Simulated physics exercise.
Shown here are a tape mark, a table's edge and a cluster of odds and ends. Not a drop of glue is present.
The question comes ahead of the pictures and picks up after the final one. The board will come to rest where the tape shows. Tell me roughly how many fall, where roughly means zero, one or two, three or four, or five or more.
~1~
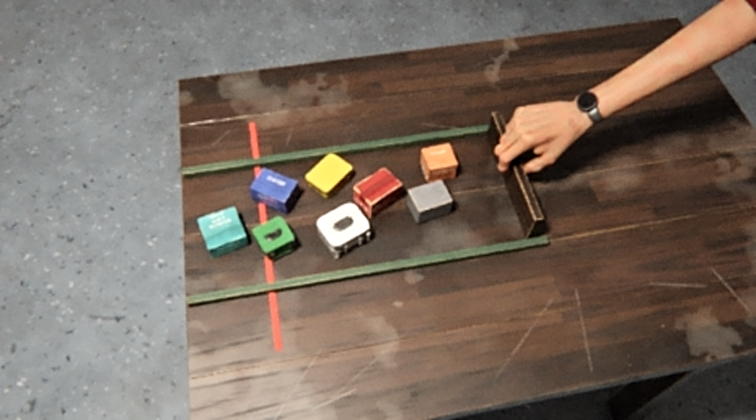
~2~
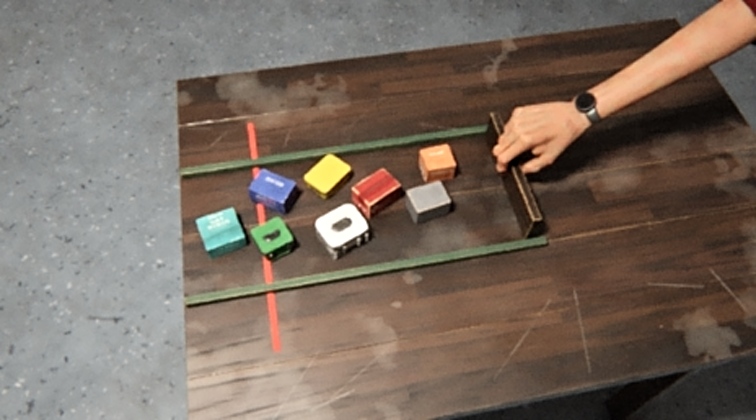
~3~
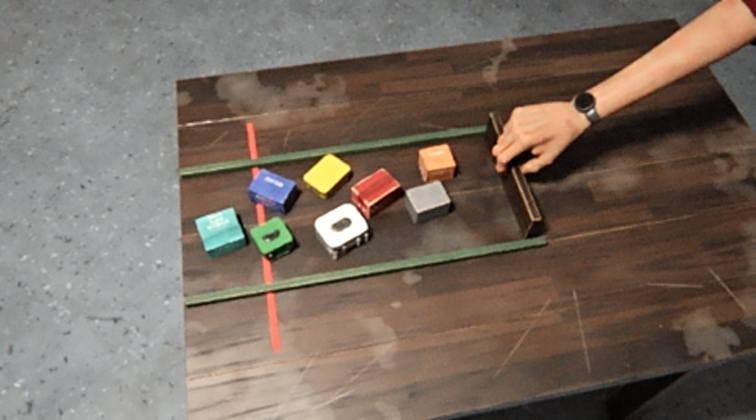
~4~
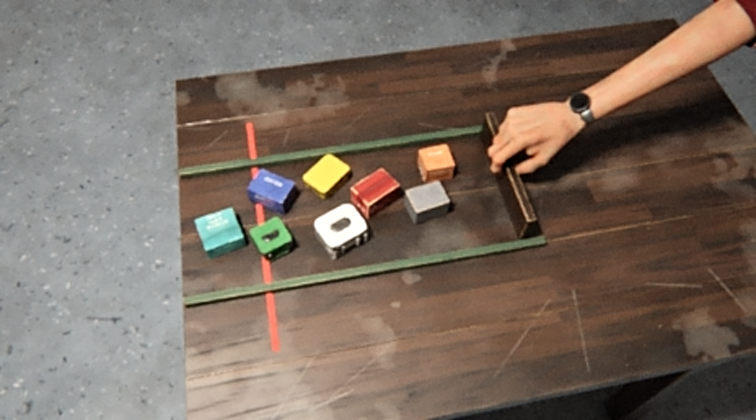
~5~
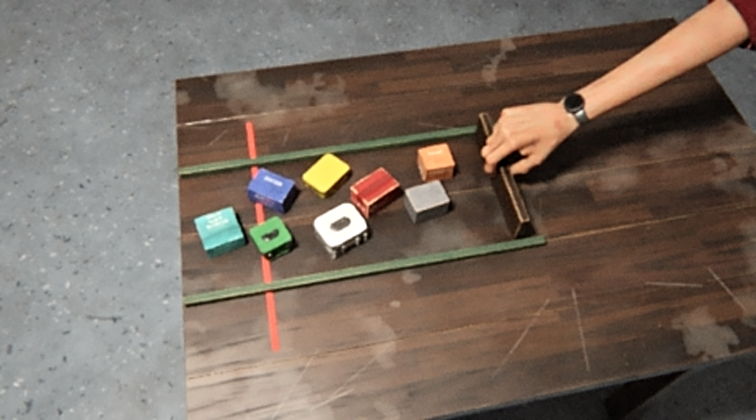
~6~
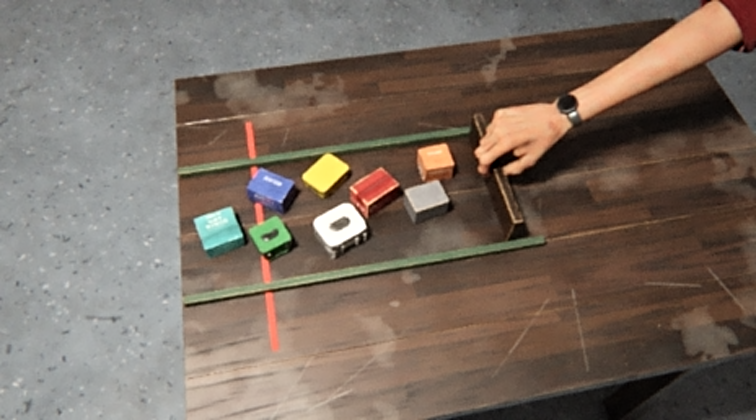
Roughly, one or two fall.
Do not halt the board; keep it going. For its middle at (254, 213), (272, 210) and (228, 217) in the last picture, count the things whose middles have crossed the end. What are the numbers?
First 2, then 0, finally 4.
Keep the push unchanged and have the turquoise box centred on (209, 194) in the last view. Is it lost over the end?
Here it goes off.
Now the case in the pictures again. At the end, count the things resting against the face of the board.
Count recorded: 3.
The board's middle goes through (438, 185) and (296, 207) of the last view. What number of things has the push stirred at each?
First position 2; second position 8.
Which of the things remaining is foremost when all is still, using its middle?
Answer: The yellow case.
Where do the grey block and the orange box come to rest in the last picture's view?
The grey block ends at (241, 229) and the orange box at (239, 178).
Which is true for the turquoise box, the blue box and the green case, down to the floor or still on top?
Each one: The turquoise box ends up down, the blue box ends up down, the green case is not lost.
Early on, none off yet; turquoise box at rest near (220, 232); green case at rest near (271, 240); blue box at rest near (272, 191).
A while later, none off yet; turquoise box at rest near (219, 232); green case travelled a little near (258, 247); blue box travelled about its own width near (244, 198).
Finally, the number that fall off is one or two; lost, blue box and turquoise box.
